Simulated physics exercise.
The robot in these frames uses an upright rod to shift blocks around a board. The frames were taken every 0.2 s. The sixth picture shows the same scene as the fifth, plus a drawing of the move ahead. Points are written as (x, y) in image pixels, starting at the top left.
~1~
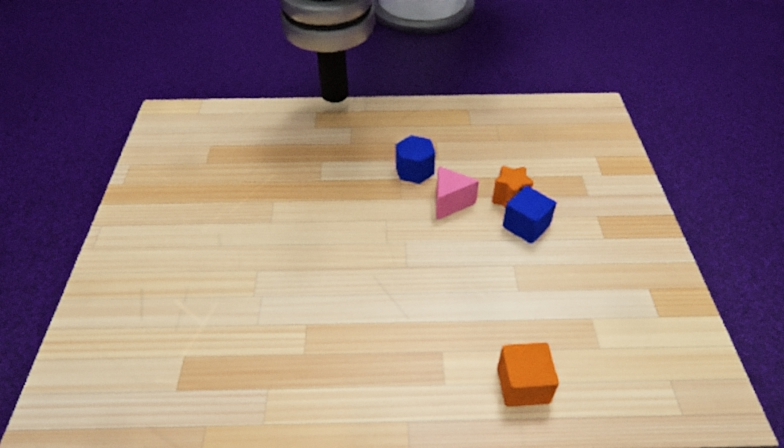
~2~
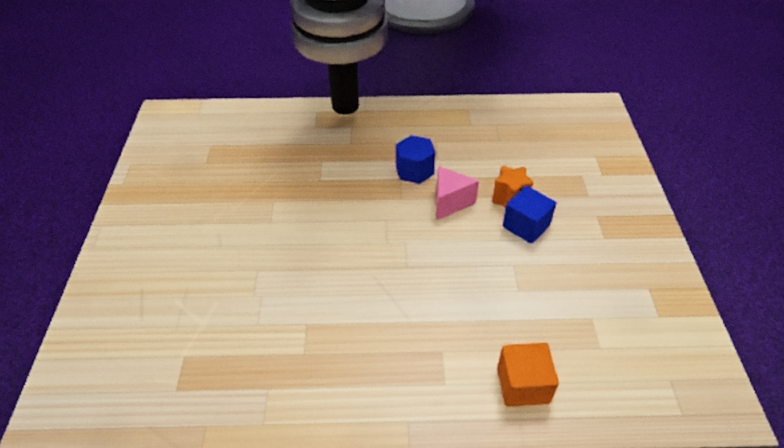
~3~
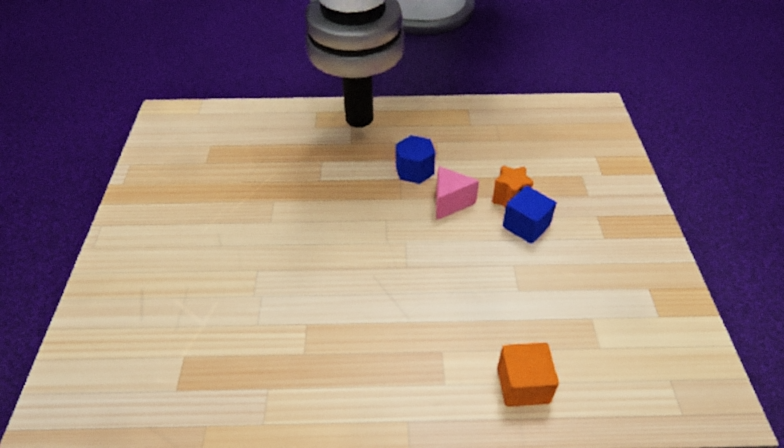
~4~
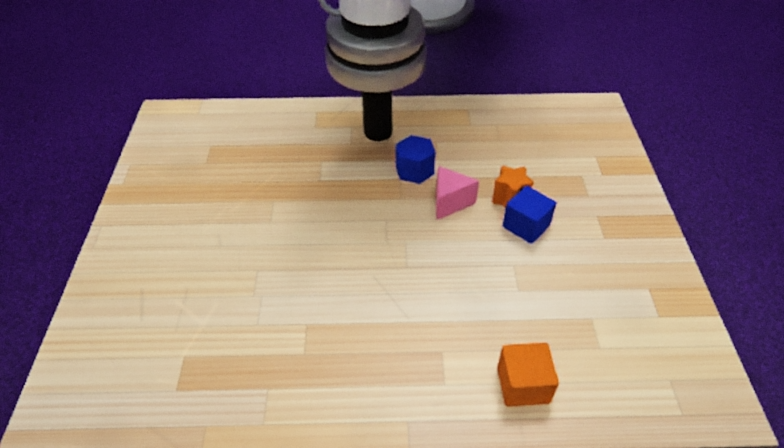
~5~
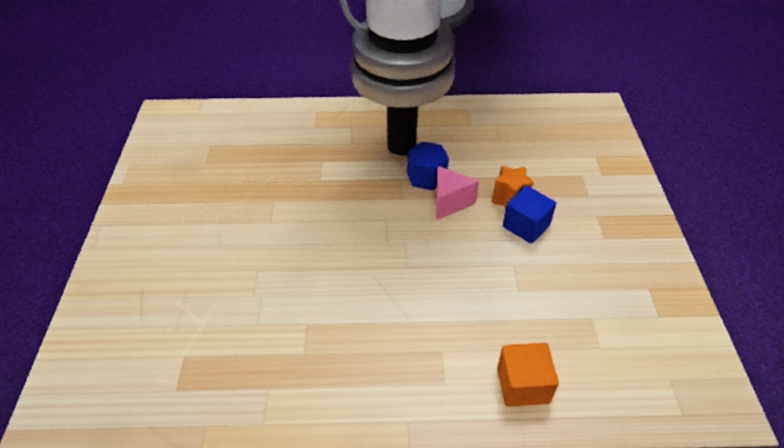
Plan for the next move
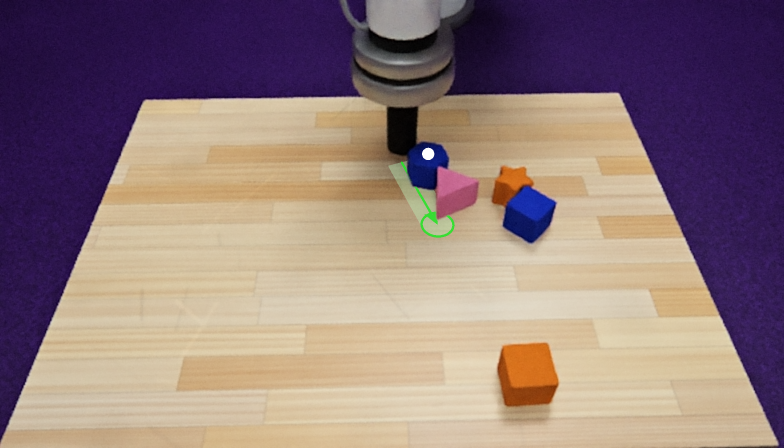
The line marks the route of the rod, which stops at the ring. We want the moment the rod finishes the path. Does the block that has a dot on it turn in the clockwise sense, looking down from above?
It seems not.
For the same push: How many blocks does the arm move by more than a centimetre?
I foresee two blocks being moved.
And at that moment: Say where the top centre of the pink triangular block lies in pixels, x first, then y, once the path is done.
Final place: (477, 190).
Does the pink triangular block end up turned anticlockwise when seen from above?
I expect not.
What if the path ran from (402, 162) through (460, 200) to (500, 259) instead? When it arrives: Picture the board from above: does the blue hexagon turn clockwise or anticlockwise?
Seen from above, counterclockwise.
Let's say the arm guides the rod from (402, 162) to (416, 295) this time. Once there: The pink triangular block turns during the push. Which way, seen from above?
Viewed from the top, it goes clockwise.
The line goes from (402, 162) to (437, 224); the dot is on the blue hexagon.
What follows on the original path. Halfway along, rod at (420, 177); blue hexagon at (454, 167), turned 50° anticlockwise; pink triangular block at (472, 188), turned 55° clockwise.
At the end, rod at (439, 208); blue hexagon at (457, 169), turned 60° anticlockwise; pink triangular block at (477, 190), turned 55° clockwise; orange star unmoved.
